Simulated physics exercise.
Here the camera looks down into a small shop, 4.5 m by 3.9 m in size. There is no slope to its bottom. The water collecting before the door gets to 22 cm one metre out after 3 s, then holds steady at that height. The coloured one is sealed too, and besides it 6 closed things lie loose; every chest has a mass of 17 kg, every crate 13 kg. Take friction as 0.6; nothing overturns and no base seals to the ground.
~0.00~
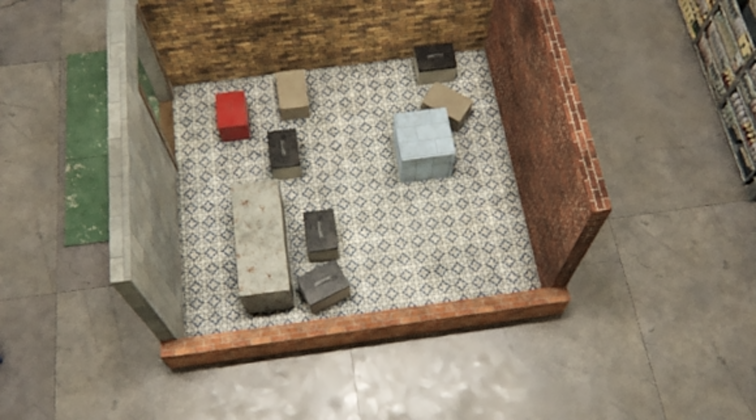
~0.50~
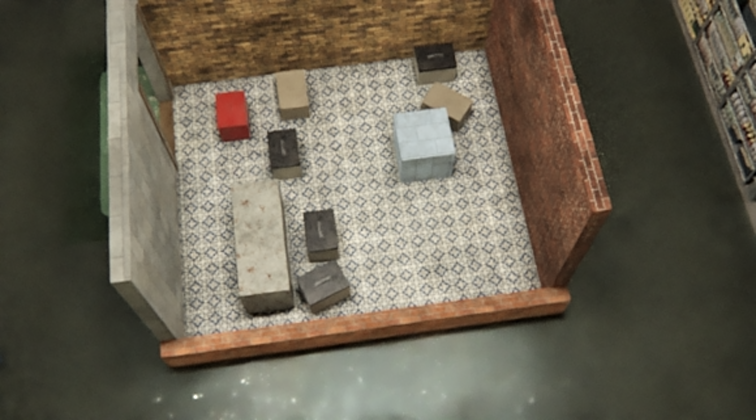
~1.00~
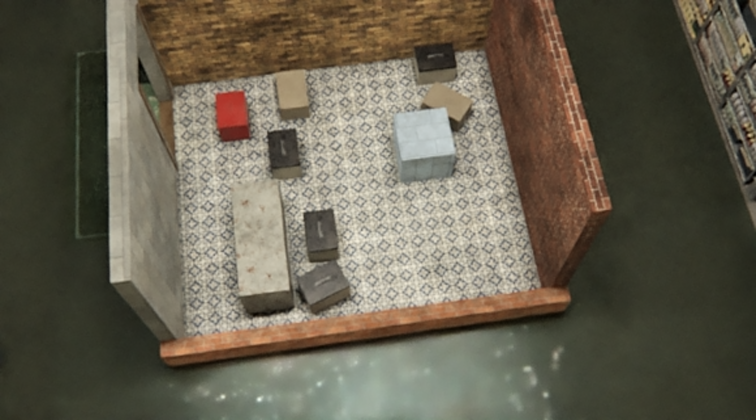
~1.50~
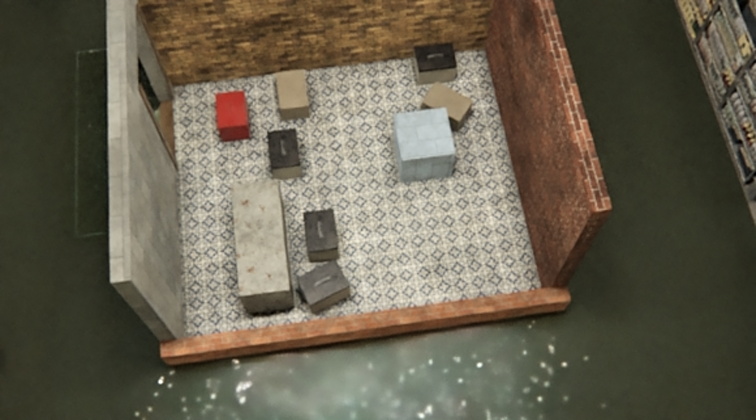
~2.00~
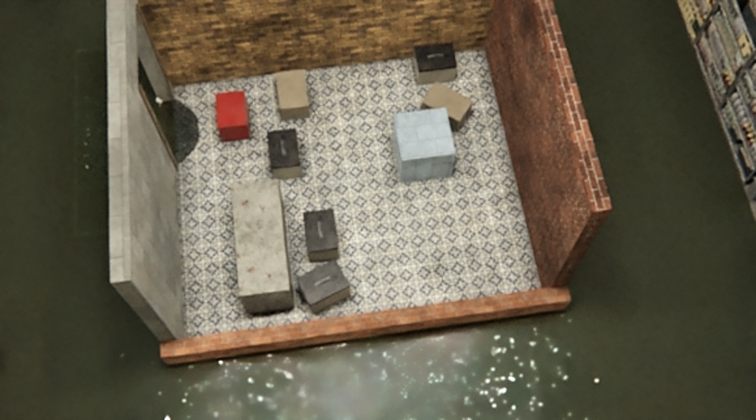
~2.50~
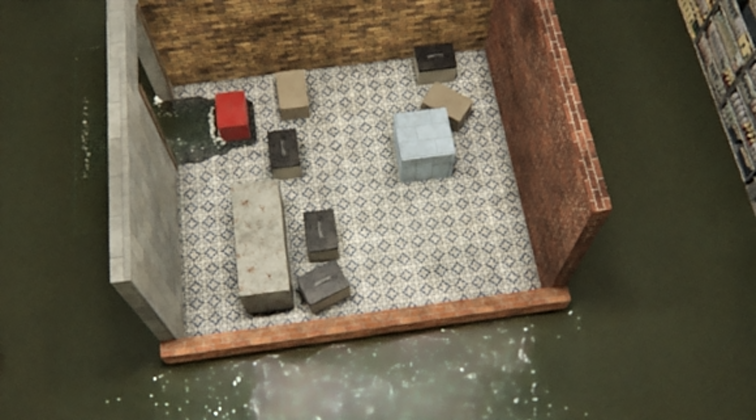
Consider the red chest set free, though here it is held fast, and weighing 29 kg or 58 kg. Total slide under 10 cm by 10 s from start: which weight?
It will need the bigger ballast.
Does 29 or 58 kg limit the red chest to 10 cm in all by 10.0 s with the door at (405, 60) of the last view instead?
Then the lighter mass works.
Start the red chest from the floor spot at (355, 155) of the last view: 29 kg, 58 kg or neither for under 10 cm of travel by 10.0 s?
Both loads work.
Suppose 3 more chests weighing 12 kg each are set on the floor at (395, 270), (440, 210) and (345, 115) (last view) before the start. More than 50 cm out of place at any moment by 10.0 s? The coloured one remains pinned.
The first comes out below the threshold, the second below the threshold, the third above the threshold.
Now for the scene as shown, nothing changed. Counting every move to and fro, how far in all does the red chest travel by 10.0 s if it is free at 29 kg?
All together it comes to about 100 cm.
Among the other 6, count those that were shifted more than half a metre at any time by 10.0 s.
My count gives 3.
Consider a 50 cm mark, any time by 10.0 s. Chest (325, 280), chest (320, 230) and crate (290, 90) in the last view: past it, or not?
Falls short; falls short; exceeds it.
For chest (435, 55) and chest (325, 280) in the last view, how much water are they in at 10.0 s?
I'd estimate 10 cm for the first and 5 cm for the second.
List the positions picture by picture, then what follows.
The red chest at (231, 109), on the bottom; 0.0 m2 under water; 0 of 7 have shifted, in the first picture.
The red chest at (231, 109) rests on the ground; water covers 0.0 m2; 0 of 7 have shifted, in the second picture.
The red chest at (231, 109), on the bottom; water covers 0.0 m2; 0 of 7 have shifted, in the third picture.
The red chest at (231, 109), on the bottom; water covers 0.0 m2; 0 of 7 have shifted, in the fourth picture.
The red chest at (231, 109) rests on the ground; 0.2 m2 under water; 0 of 7 have shifted, in the fifth picture.
The red chest at (231, 109) rests on the ground; 0.7 m2 under water; 0 of 7 have shifted, in the sixth picture.
After 3.5 s the red chest would be 9 cm from its start with 29 kg and 0 cm from its start with 58 kg; 8 cm of water round it then.
After 4.5 s the red chest would be 42 cm from its start with 29 kg and 0 cm from its start with 58 kg; 8 cm of water round it then.
After 7.0 s the red chest would be 83 cm from its start with 29 kg and 0 cm from its start with 58 kg; 9 cm of water round it then.
After 10.0 s the red chest would be 109 cm from its start with 29 kg and 0 cm from its start with 58 kg; 9 cm of water round it then.
